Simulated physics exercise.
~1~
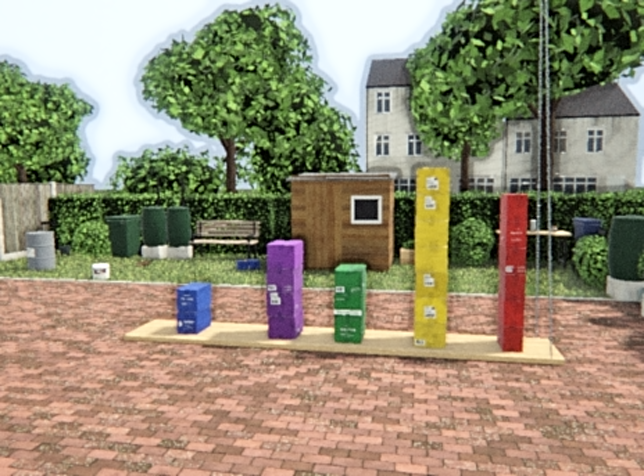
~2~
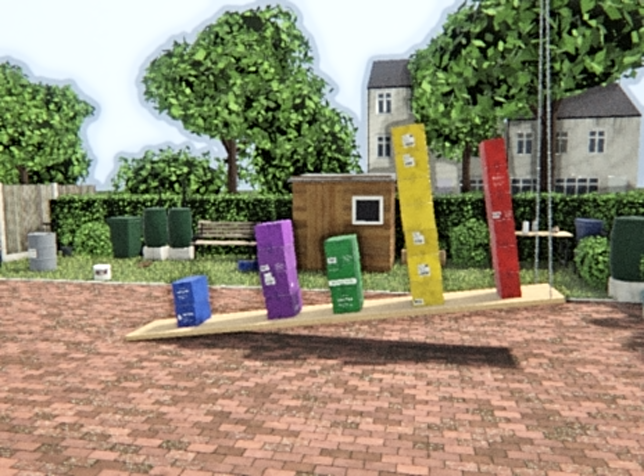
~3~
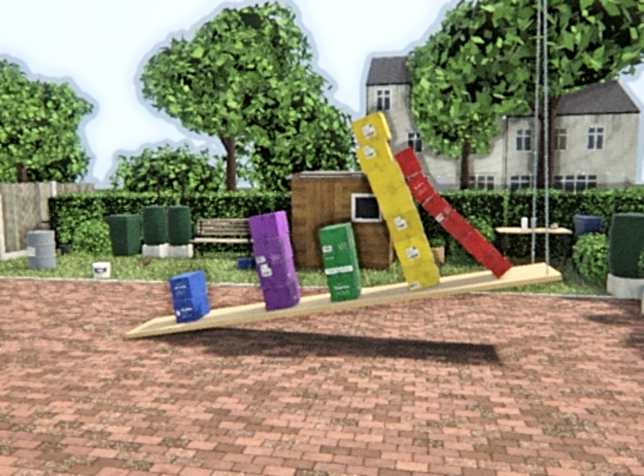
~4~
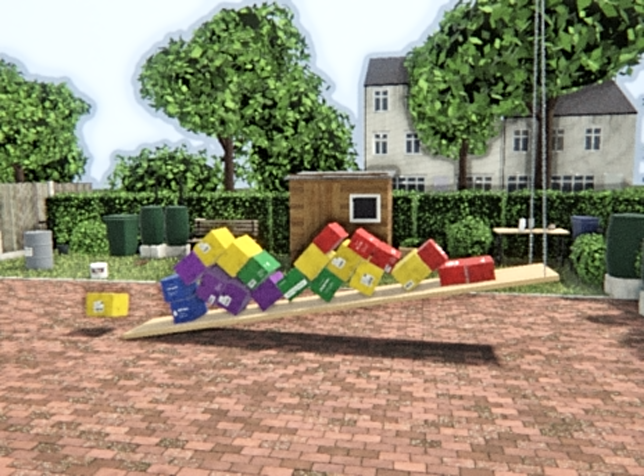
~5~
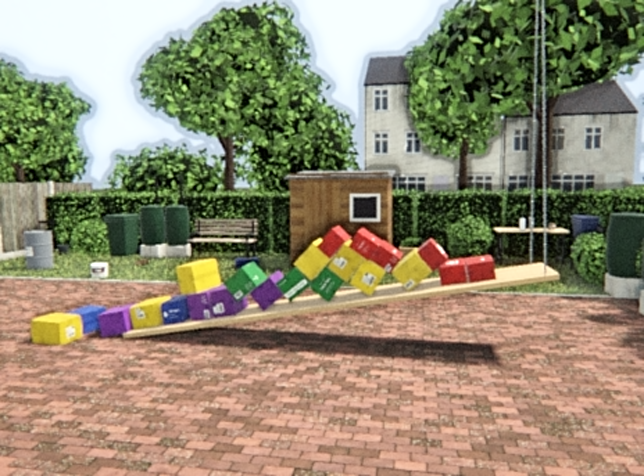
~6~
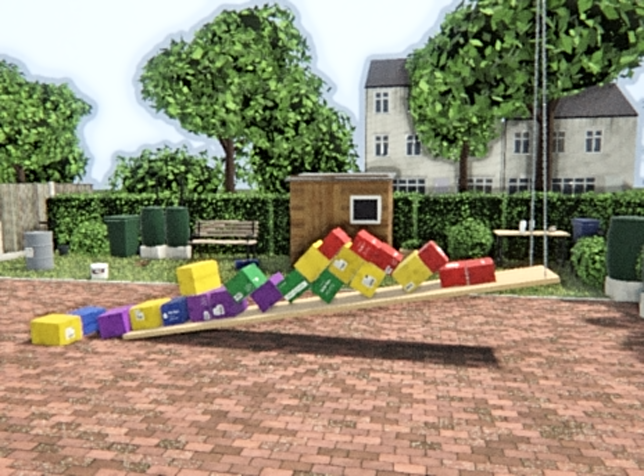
On a brick-paved yard, the right end of a wooden board rose, and the yellow and red stacks leaned left and toppled across the purple, green and blue ones, leaving boxes jumbled along the slope and a few on the bricks at its lower end.
